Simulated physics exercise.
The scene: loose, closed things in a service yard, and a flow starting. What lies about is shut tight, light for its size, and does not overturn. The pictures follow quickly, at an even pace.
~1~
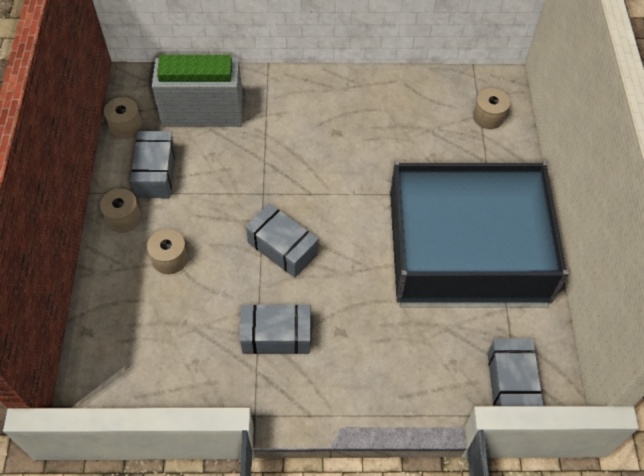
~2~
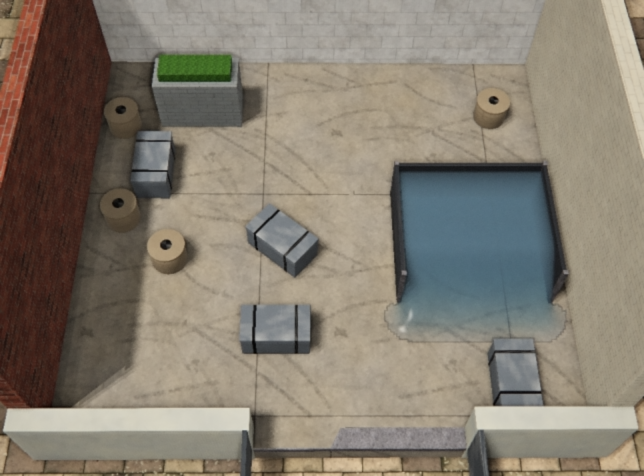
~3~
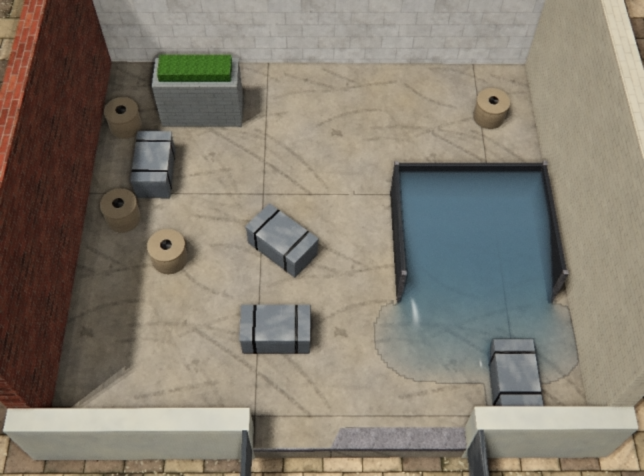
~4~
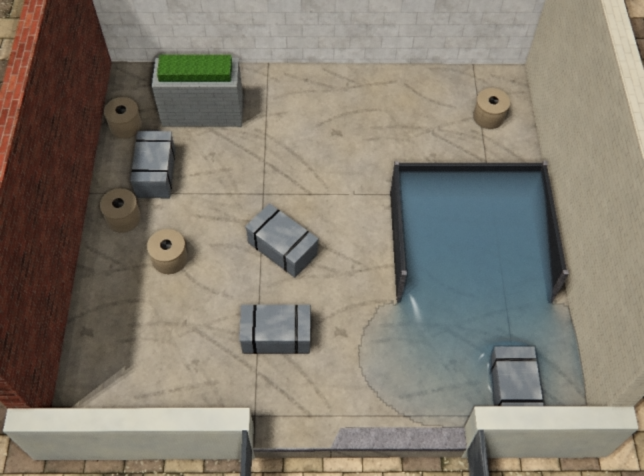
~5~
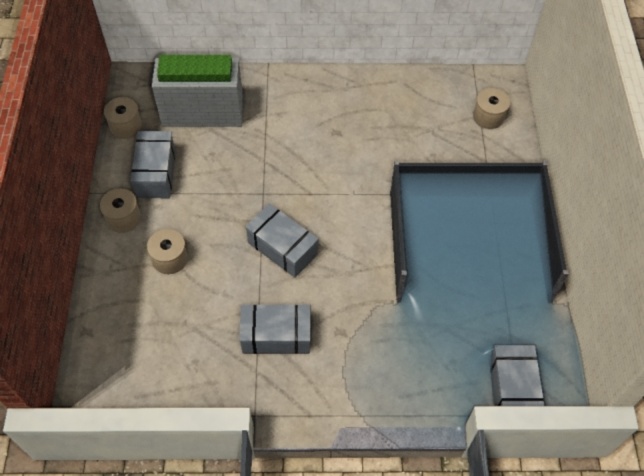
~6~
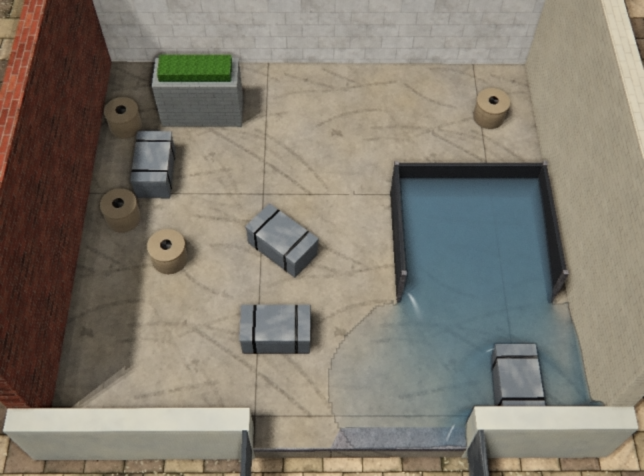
Water poured out of the open front of a dark-walled tank and spread across the yard floor, nudging the nearest gray trunk slightly, while the other trunks and the round tan tubs stayed put.
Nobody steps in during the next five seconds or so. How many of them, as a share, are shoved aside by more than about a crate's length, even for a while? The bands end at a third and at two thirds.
It is under a third.
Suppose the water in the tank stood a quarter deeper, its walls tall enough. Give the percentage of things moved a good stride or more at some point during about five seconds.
About 10 per cent.
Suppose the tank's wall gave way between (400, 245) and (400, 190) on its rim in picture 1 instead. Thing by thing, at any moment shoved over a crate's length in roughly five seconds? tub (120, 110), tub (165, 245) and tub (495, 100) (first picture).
In that order: That far or more, shifted that much, not that far.
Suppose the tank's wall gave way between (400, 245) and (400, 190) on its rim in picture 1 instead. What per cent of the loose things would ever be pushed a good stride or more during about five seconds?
Close to 60 %.
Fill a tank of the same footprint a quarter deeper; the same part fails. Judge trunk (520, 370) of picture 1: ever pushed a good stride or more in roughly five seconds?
Answer: That far or more.
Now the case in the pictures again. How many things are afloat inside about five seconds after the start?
0 of them.
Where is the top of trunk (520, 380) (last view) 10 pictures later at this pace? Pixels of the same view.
Around (477, 331).
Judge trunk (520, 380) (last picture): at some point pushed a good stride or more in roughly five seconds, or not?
For that one: Swept aside.
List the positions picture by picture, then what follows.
The first frame shows a trunk at (518, 372), on the bottom; a tub at (118, 203) rests on the ground; 0 of 8 have shifted.
The second frame shows a trunk at (518, 372), on the bottom; a tub at (118, 203) rests on the ground; 0 of 8 have shifted.
The third frame shows a trunk at (518, 372) rests on the ground; a tub at (118, 203) rests on the ground; 0 of 8 have shifted.
The fourth frame shows a trunk at (519, 380), on the bottom, close to its start; a tub at (118, 203), on the bottom; 1 of 8 have shifted.
The fifth frame shows a trunk at (520, 379) rests on the ground, close to its start; a tub at (118, 203), on the bottom; 1 of 8 have shifted.
The sixth frame shows a trunk at (520, 378) rests on the ground, close to its start; a tub at (118, 203), on the bottom; 1 of 8 have shifted.
A moment on, 0 of 8 are well off their spots; 1 afloat.
Next, 1 of 8 are well off their spots; 1 afloat.
Later, 1 of 8 are well off their spots; 0 afloat.
In the end, 1 of 8 are well off their spots, and 1 have been at some point; 0 afloat.
